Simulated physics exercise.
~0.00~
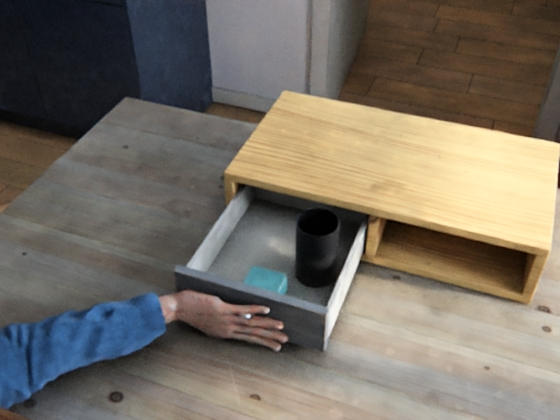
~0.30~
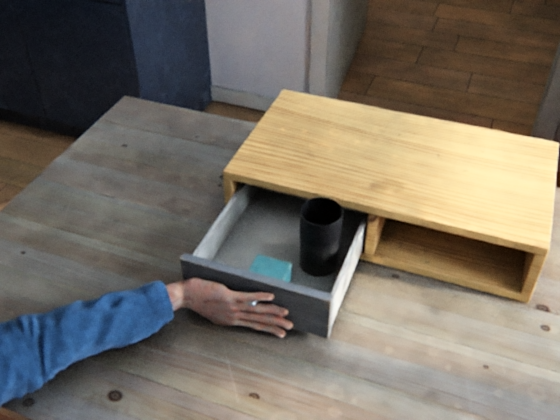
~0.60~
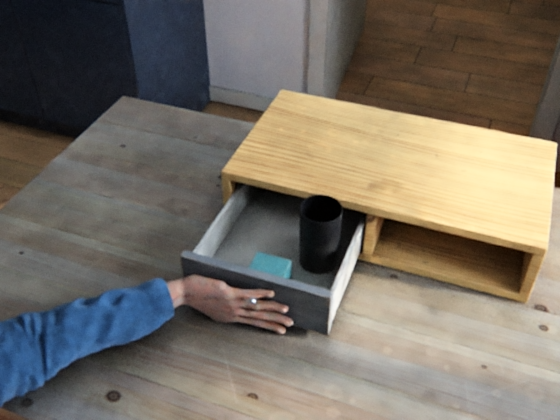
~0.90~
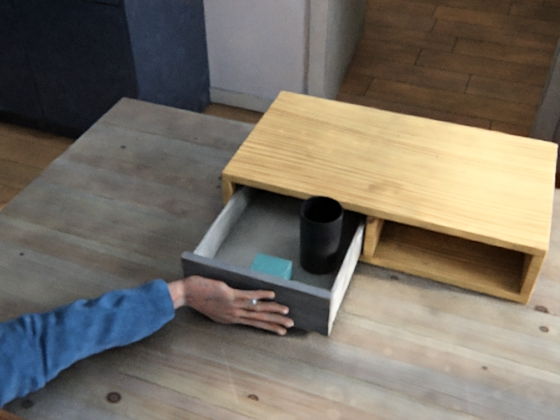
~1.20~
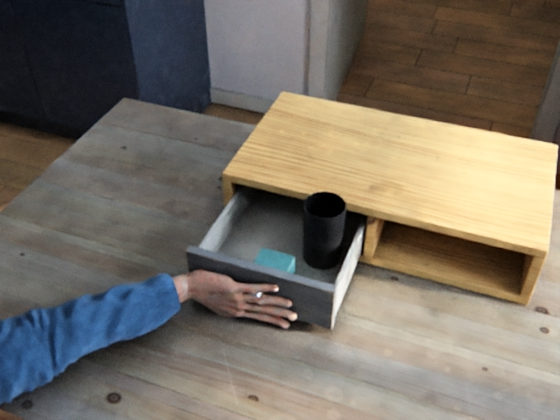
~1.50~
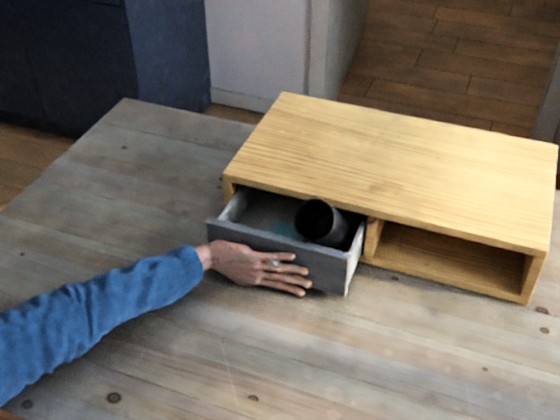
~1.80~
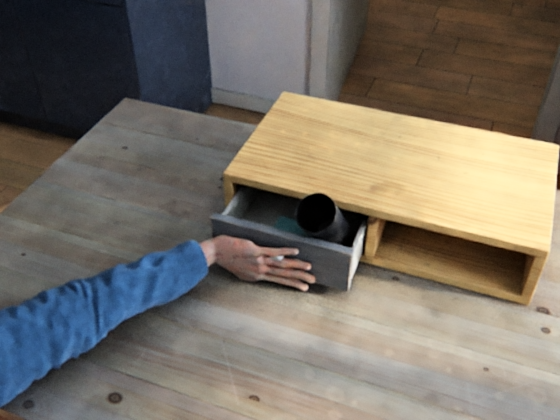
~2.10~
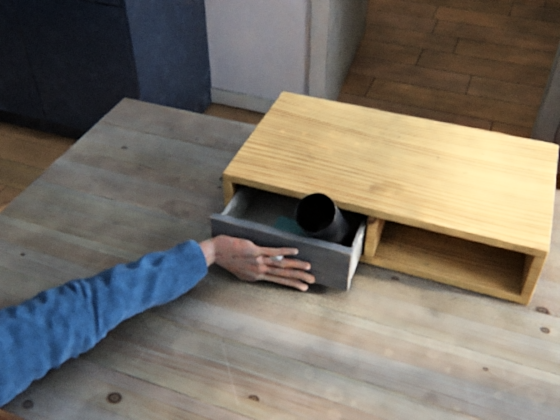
In the video, a hand rests on the front of an open gray drawer holding a black cup and a turquoise block, then pushes it partway into a wooden chest. The cup tips into a lean, and the drawer stops, still ajar, with the hand on it.
